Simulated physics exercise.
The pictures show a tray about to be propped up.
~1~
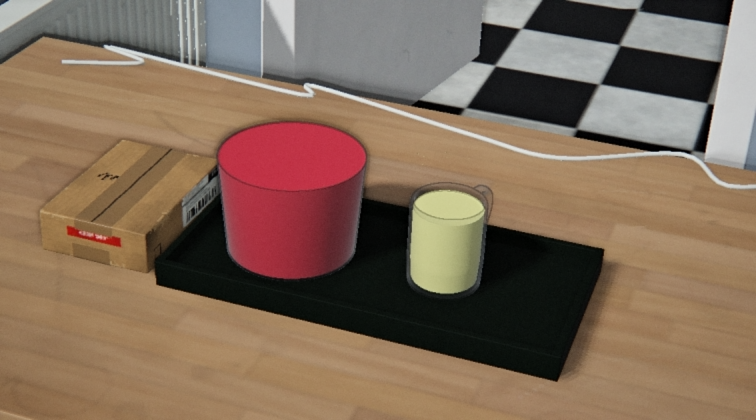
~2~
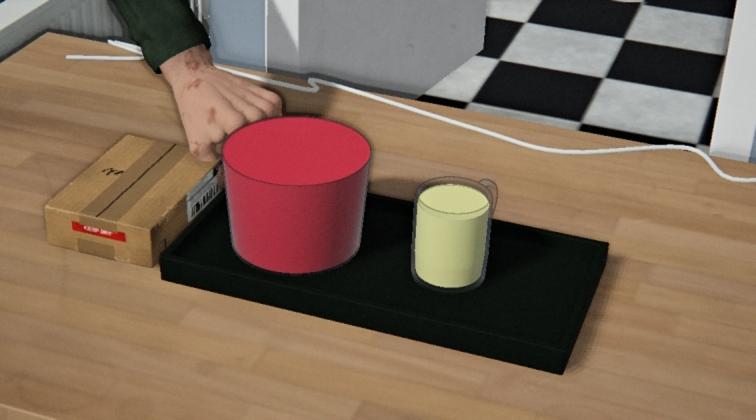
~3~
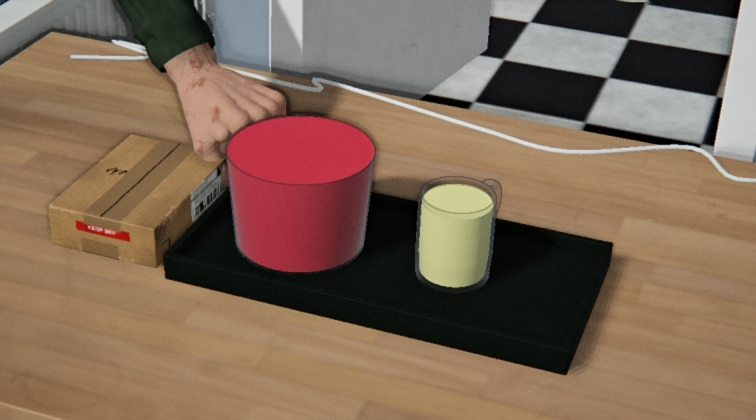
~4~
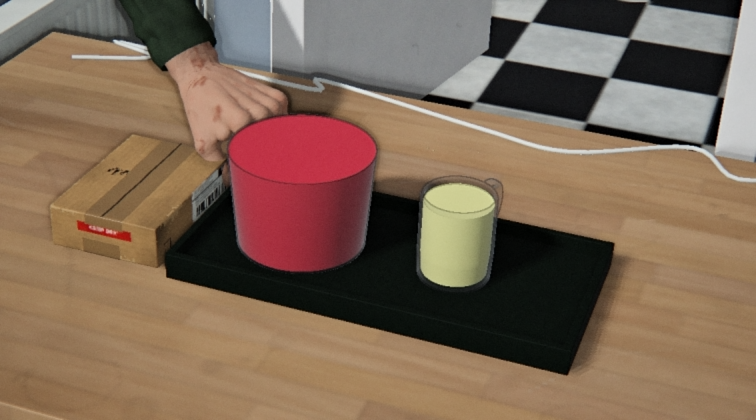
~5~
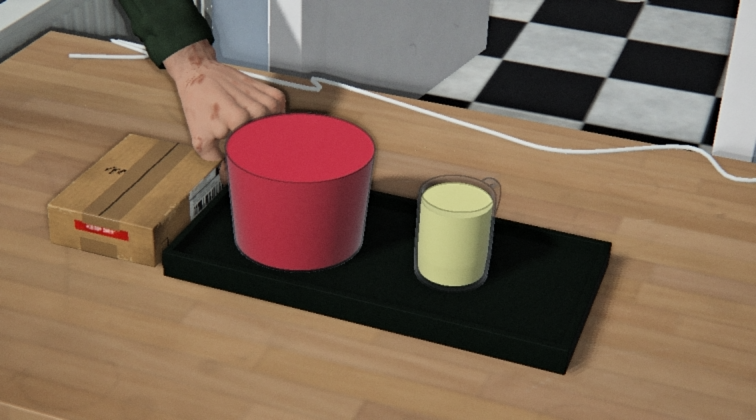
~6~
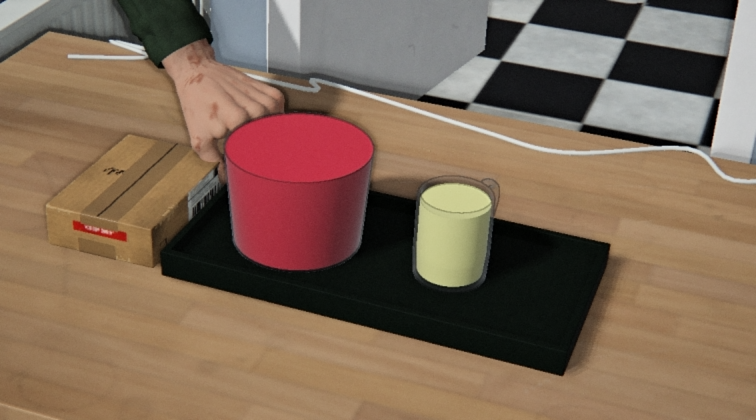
A hand grips the far left end of a black tray holding two filled containers, barely moving.
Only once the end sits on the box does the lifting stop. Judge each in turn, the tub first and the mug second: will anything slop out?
At the end, on the left the tub: Watch it tip some out, on the right the mug: Watch it keep its liquid.
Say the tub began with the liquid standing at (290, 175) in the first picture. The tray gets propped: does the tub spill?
Lab note - that case gives zero loss.
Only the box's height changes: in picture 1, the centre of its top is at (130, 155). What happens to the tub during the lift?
With that change it drips over.
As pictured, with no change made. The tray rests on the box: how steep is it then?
It ends up tilted at around 7°.
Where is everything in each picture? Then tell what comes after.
In the first picture, the tray lies flat; tub (292, 200) full to the brim; mug (446, 238) nearly full; box (93, 243).
In the second picture, a hand takes the end of the tray; tub full to the brim, surface at (297, 151); mug nearly full, surface at (453, 203).
In the third picture, the end has come up a little; tub (301, 193) full to the brim; mug (455, 232) nearly full.
In the fourth picture, slope near 0°; tub full to the brim, surface at (302, 149); mug nearly full, surface at (459, 202); box (104, 238).
In the fifth picture, the tray slopes by about 1°; tub (299, 191) full to the brim; mug (455, 231) nearly full.
In the sixth picture, the end is rising; tub full to the brim, surface at (299, 147); mug nearly full, surface at (455, 202); box (99, 238).
Soon after, the tray slopes by about 4°; tub, some has gone over its rim; mug, nothing has left it.
Later, the tray slopes by about 9°; tub, some has gone over its rim; mug, nothing has left it.
In the end, the tray slopes by about 7°, resting on the box; tub, some has gone over its rim; mug, nothing has left it.
